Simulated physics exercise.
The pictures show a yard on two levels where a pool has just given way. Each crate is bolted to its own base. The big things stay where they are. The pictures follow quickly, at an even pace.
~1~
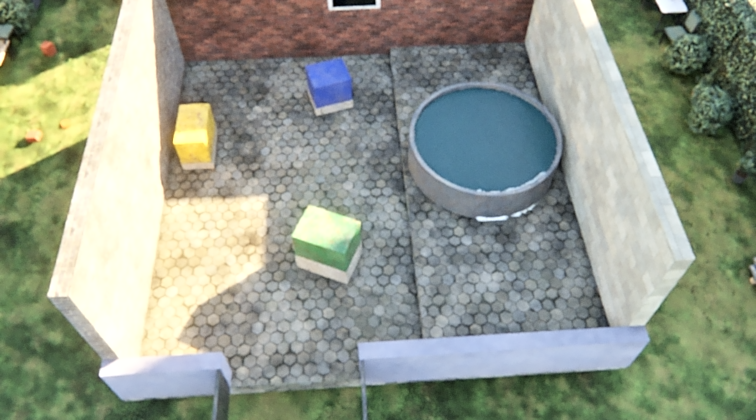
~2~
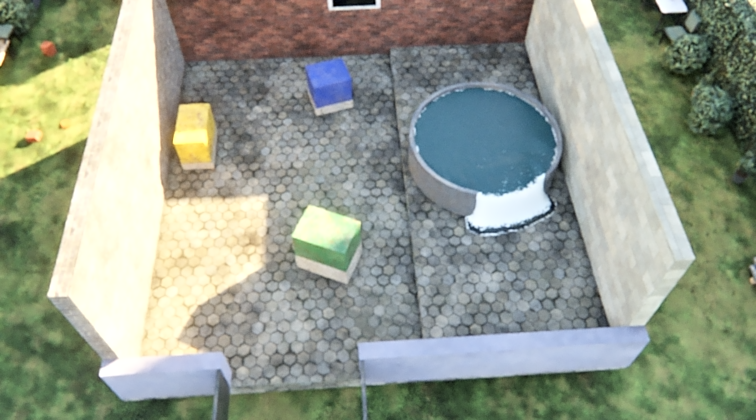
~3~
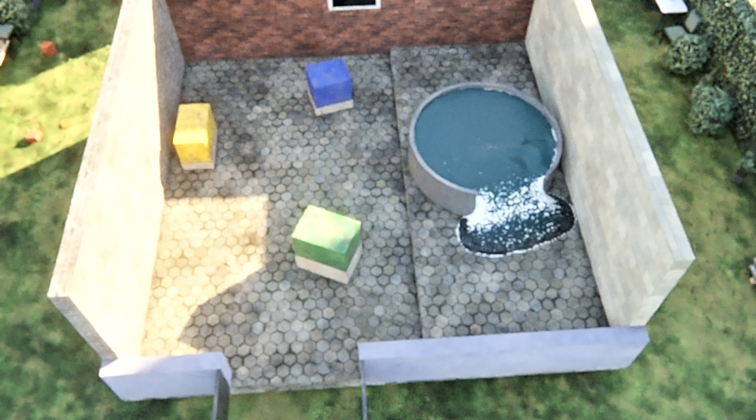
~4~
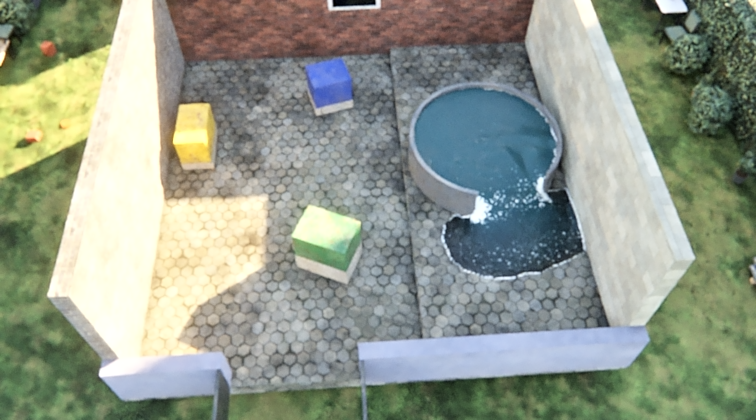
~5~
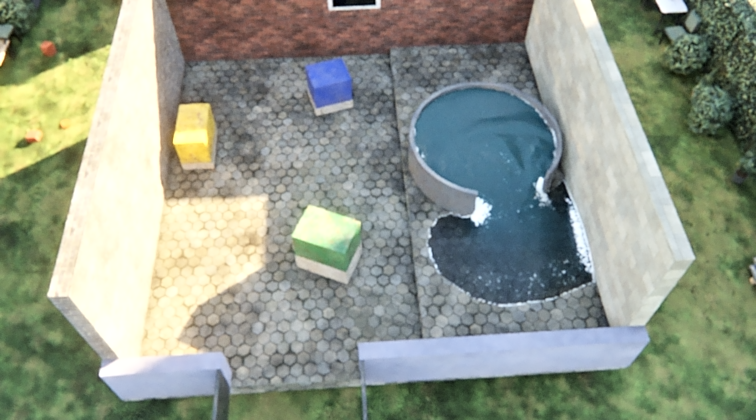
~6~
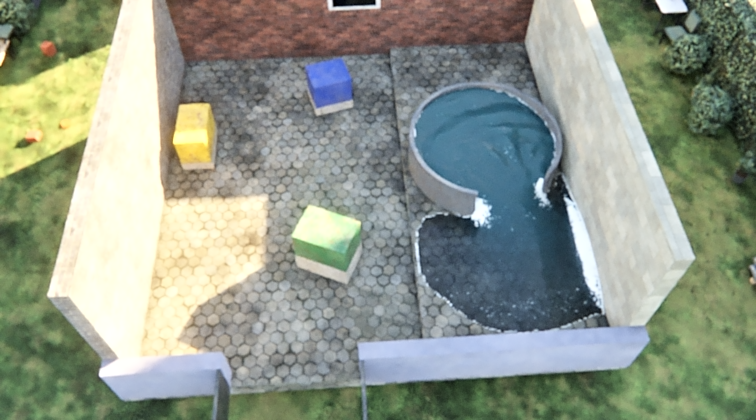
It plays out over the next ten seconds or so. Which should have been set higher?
In the end: The green crate keeps dry; the blue crate keeps dry; the yellow crate keeps dry.
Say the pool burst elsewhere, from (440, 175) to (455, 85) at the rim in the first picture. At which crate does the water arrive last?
The yellow-painted one.
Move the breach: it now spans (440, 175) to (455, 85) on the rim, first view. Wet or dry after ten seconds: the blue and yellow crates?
Blue crate is wetted, yellow crate is wetted.
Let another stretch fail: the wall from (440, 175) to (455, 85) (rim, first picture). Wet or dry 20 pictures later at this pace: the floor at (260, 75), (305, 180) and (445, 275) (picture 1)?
In that order: Awash, flooded, free of water.
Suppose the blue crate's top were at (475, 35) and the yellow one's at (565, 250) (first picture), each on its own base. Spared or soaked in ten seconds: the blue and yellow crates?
In short: The blue crate is safe; the yellow crate takes water.
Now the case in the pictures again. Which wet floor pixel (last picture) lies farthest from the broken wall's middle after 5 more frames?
Roughly at (416, 359).
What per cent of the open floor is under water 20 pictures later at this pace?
Roughly 35 per cent.
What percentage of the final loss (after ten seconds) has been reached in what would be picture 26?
Roughly 5 per cent.
A moment on, water covers 15 % of the floor; the green crate not reached, the blue crate not reached, the yellow crate not reached.
Next, water covers 15 % of the floor; the green crate not reached, the blue crate not reached, the yellow crate not reached.
Then, water covers 35 % of the floor; the green crate water round its plinth, the blue crate not reached, the yellow crate not reached.
Later, water covers 65 % of the floor; the green crate water round its plinth, the blue crate water round its plinth, the yellow crate water round its plinth.
In the end, water covers 85 % of the floor; the green crate stayed above the water, the blue crate stayed above the water, the yellow crate stayed above the water.
